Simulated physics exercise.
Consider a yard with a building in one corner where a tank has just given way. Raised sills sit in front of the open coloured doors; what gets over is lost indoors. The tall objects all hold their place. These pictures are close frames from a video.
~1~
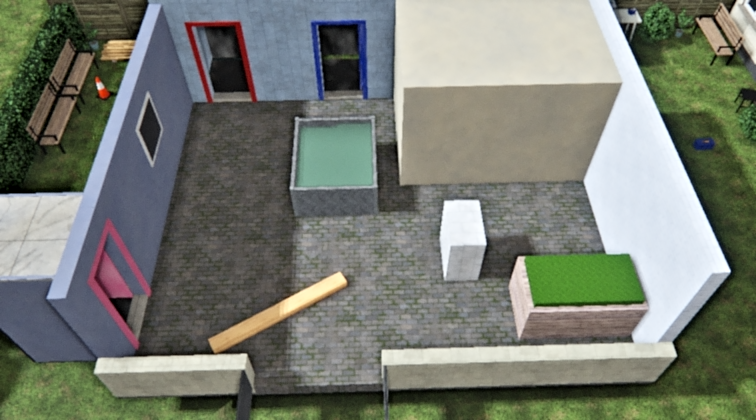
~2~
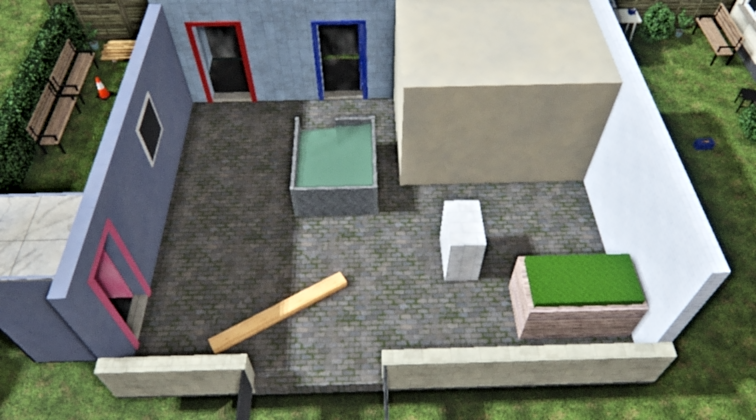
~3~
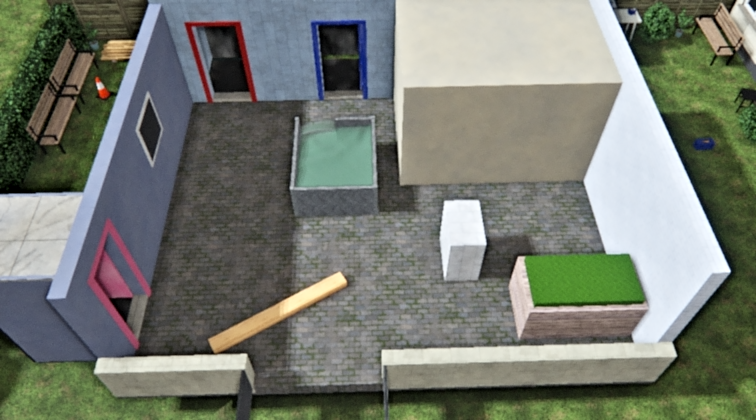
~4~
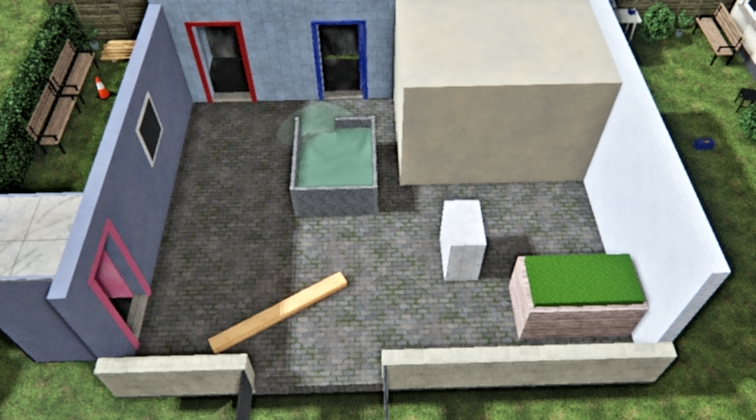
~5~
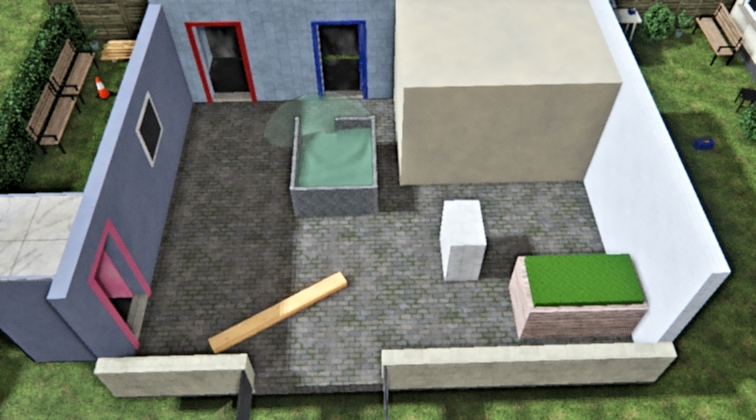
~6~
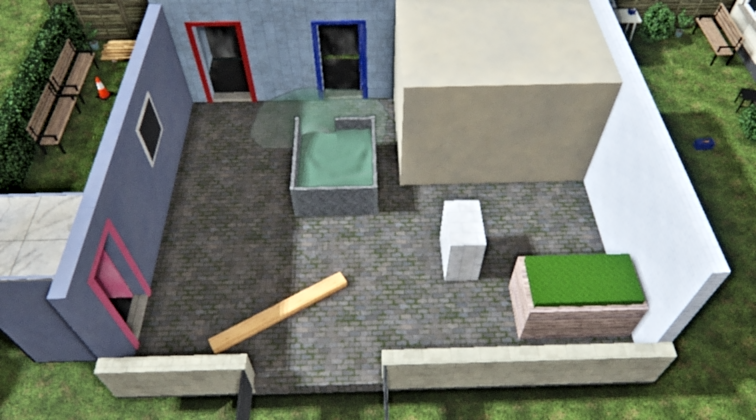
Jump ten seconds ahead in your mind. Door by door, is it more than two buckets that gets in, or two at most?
As I see it, the pink door gets two buckets or fewer, the blue door gets over two buckets, the red door gets over two buckets.
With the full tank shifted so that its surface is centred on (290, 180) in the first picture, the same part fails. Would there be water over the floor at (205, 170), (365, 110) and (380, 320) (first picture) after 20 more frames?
My reading is hit by the flood first, hit by the flood next and missed by the flood last.
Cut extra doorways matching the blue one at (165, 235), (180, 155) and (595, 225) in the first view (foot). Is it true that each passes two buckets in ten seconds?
One, ends up below; two, ends up above; three, ends up below.
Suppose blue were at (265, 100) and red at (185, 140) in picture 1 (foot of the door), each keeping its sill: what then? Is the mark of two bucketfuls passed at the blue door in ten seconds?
Door by door, the blue door exceeds the limit.
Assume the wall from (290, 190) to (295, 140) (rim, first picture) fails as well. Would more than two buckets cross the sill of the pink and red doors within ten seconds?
Pink tops the threshold and red tops the threshold.
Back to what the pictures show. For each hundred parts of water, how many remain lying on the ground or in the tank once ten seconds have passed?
Roughly 70 per cent.
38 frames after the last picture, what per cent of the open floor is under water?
I'd put it at roughly 50 per cent.
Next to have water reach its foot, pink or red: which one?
The one in red.
A moment on, water covers 10 % of the floor; the pink door not reached, the blue door far over two buckets in, the red door wet at the sill, nothing in.
Next, water covers 15 % of the floor; the pink door not reached, the blue door far over two buckets in, the red door under two buckets in.
Then, water covers 30 % of the floor; the pink door not reached, the blue door far over two buckets in, the red door under two buckets in.
Later, water covers 50 % of the floor; the pink door wet at the sill, nothing in, the blue door far over two buckets in, the red door over two buckets in.
In the end, water covers 70 % of the floor; the pink door wet at the sill, nothing in, the blue door far over two buckets in, the red door over two buckets in.
